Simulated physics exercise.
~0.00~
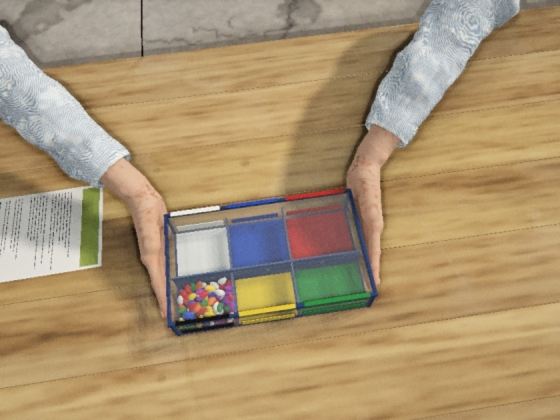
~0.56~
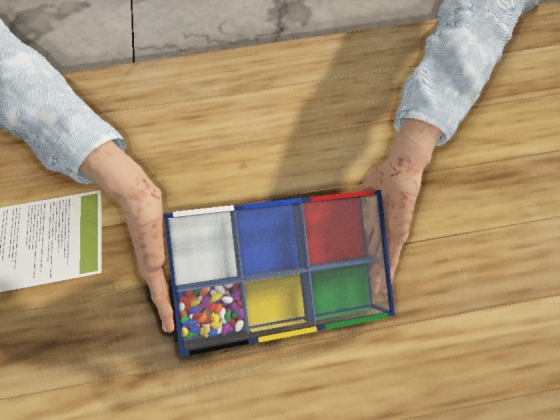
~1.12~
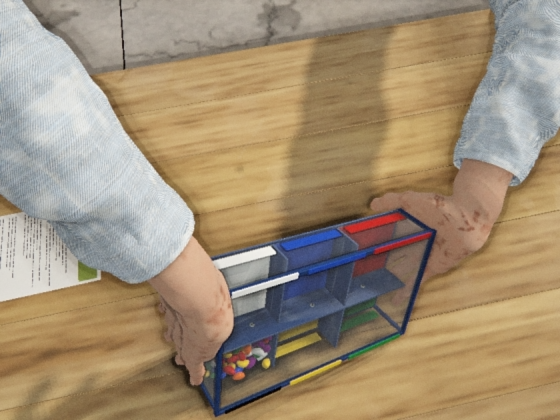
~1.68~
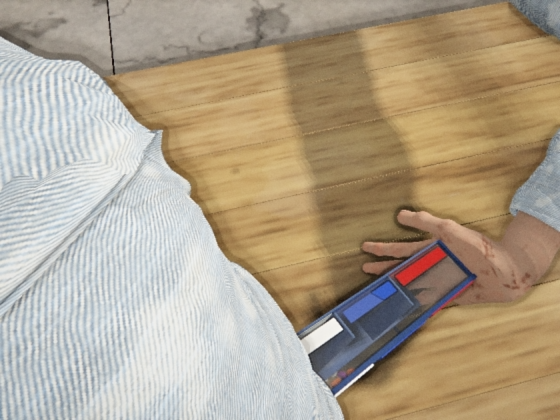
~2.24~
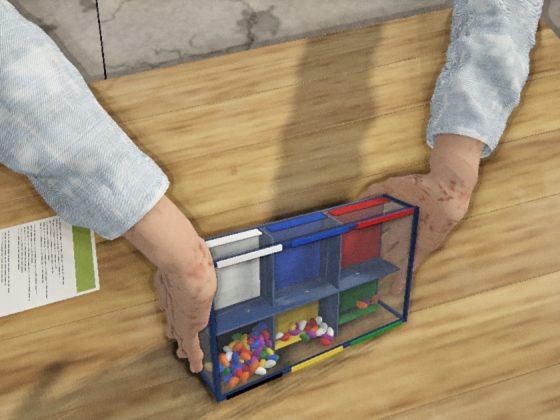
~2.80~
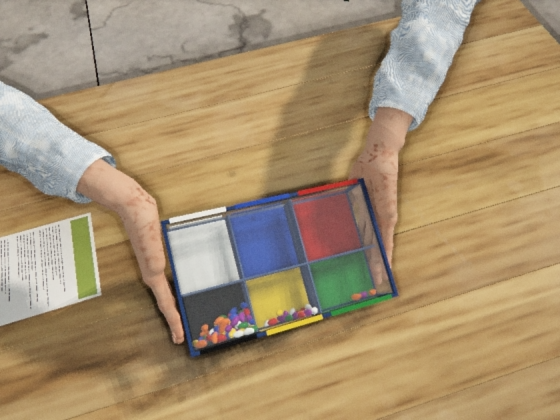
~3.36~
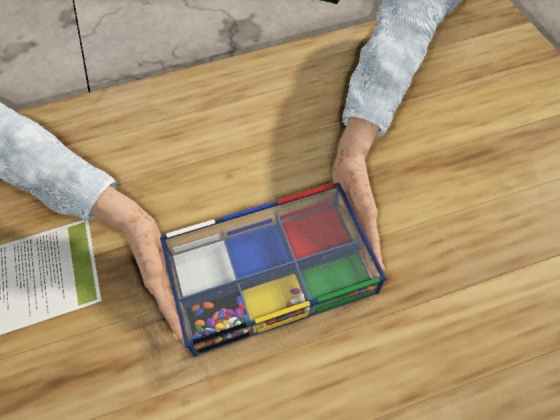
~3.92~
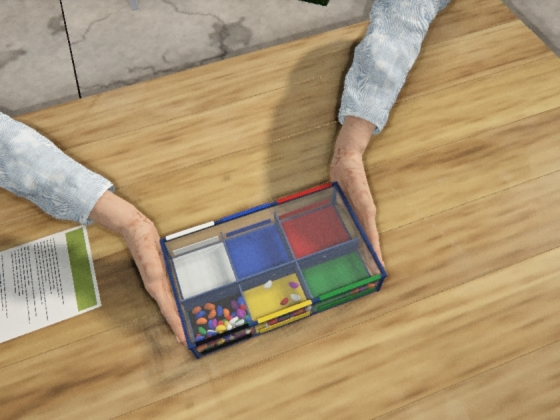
Hands tilting a clear-lidded sorting box steeply, then laying it flat, leaving colourful beans mostly in black, some in yellow, few in green.
